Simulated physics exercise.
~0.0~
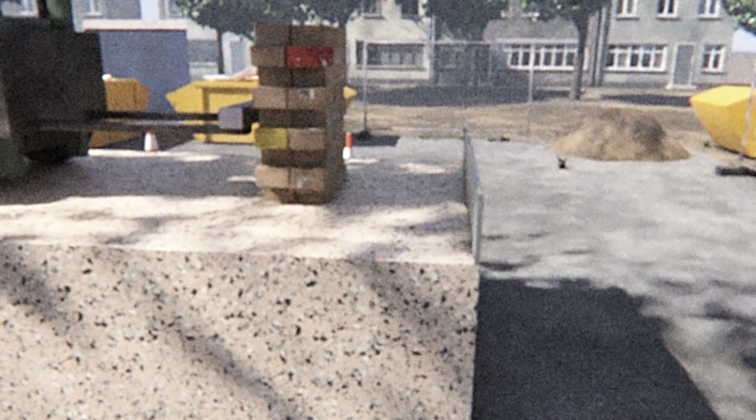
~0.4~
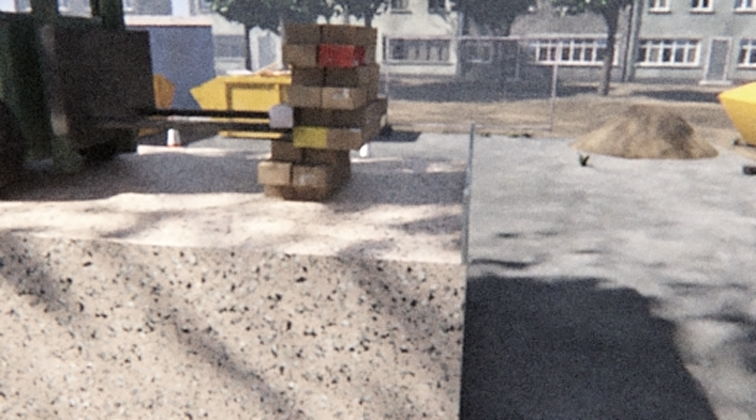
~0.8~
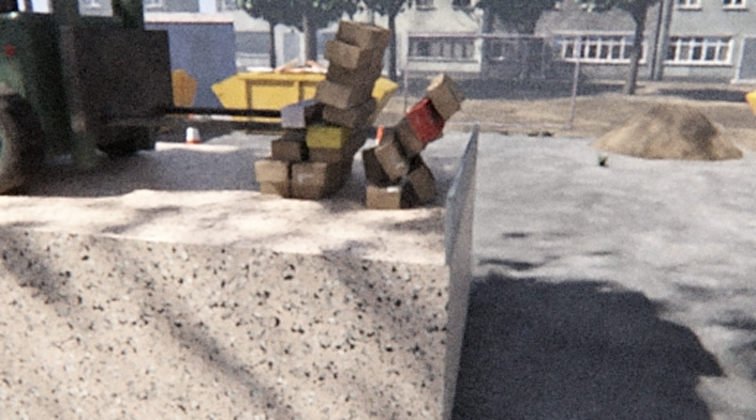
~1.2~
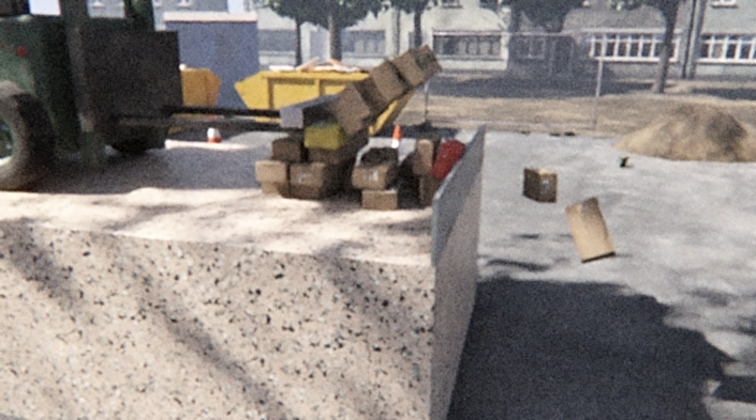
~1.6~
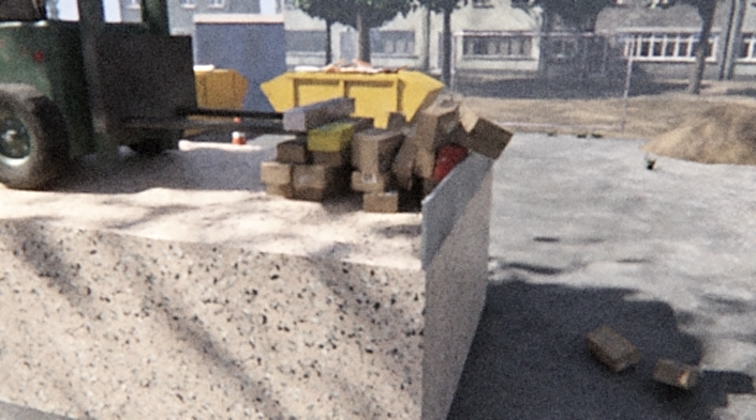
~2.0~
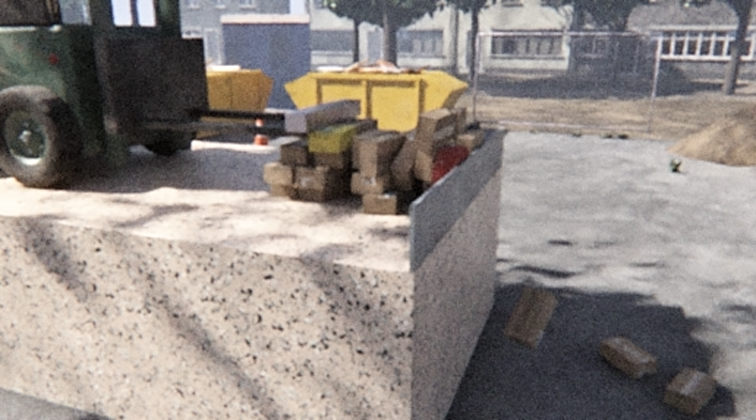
On a raised stone deck in a sunny yard, a green lift truck pushed a beam into a tall stack of brown boxes, which buckled and toppled right; three tumbled off the edge to the ground, while the red and yellow ones stayed in the heap.
